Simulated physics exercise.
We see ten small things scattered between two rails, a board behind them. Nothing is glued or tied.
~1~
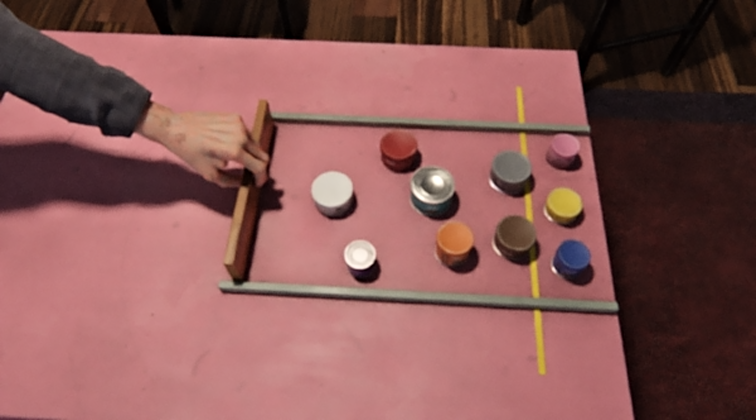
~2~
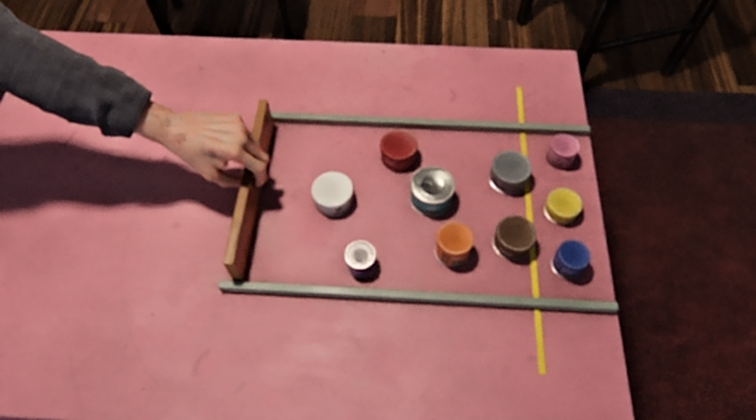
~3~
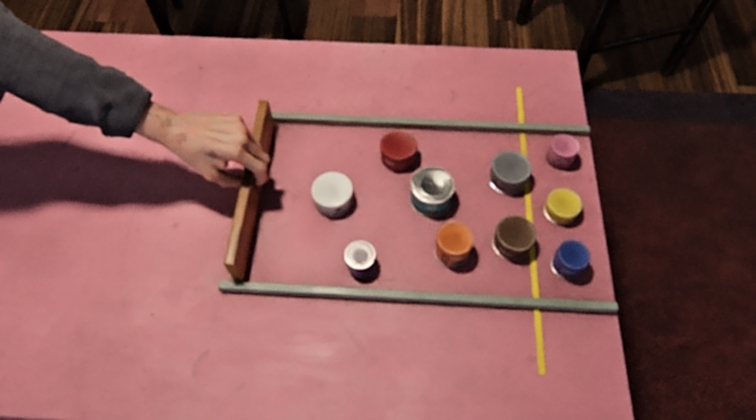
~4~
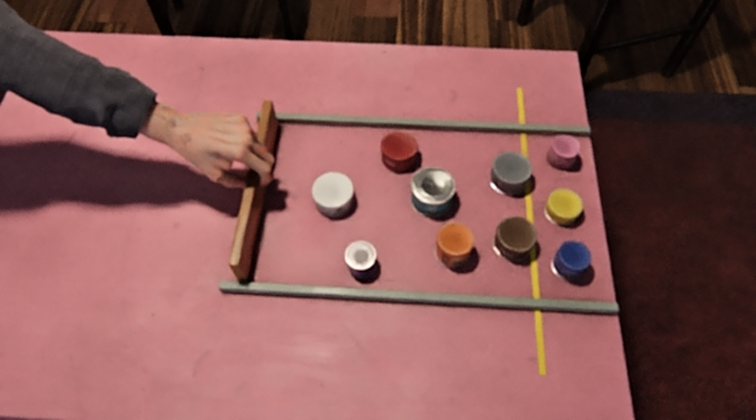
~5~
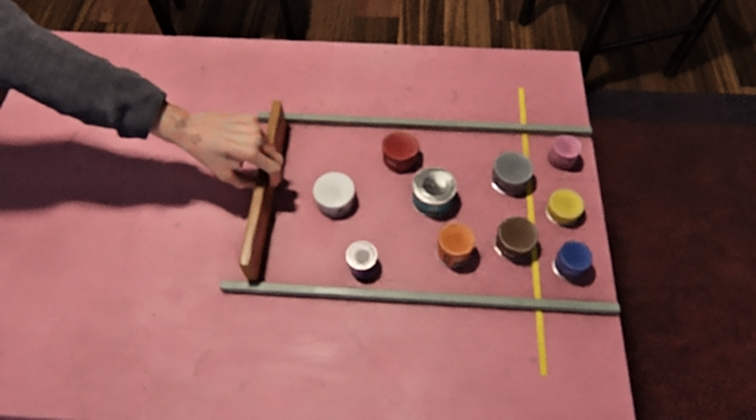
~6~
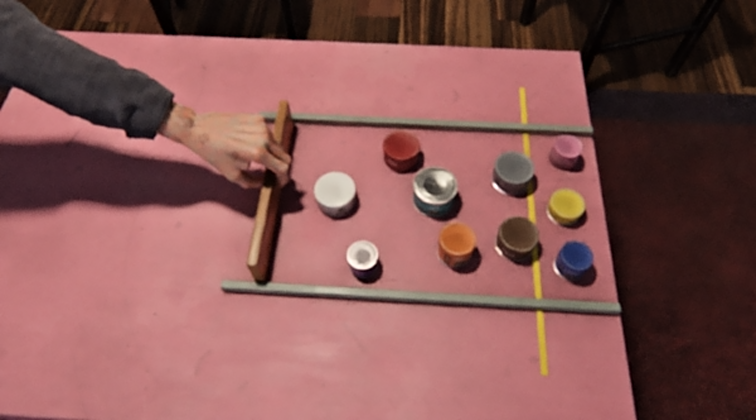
A hand in a grey sleeve grips a wooden board on a pink table, seen from above, with dark flooring beyond. Ten small tubs and tins, white, red, silver-topped, orange, grey, brown, pink, yellow and blue, sit between two greenish rails, near a yellow tape line at right. The hand holds nearly still, then slides the board slightly right, while the containers stay put.
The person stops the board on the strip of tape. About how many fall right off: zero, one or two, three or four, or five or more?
As it turns out, the number that fall off is one or two.
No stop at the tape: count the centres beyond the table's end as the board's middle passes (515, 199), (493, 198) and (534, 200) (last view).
In that order 1, 0 and 2.
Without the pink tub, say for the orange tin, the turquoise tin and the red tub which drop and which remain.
The orange tin does not fall, the turquoise tin remains up, the red tub does not fall.
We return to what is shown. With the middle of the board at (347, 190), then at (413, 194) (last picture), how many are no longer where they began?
By then 1, and 4.
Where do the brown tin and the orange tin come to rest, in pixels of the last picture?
The brown tin stops around (587, 236); the orange tin around (556, 250).
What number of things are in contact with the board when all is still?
4 of them.
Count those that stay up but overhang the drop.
Overhanging: 2.
Early on, none off yet; pink tub at rest near (565, 153); blue tin at rest near (573, 261); yellow tin at rest near (565, 208).
A while later, none off yet; pink tub moving near (569, 152); blue tin at rest near (573, 261); yellow tin travelled about its own width near (587, 208).
Finally, the number that fall off is one or two; lost, yellow tin and pink tub.
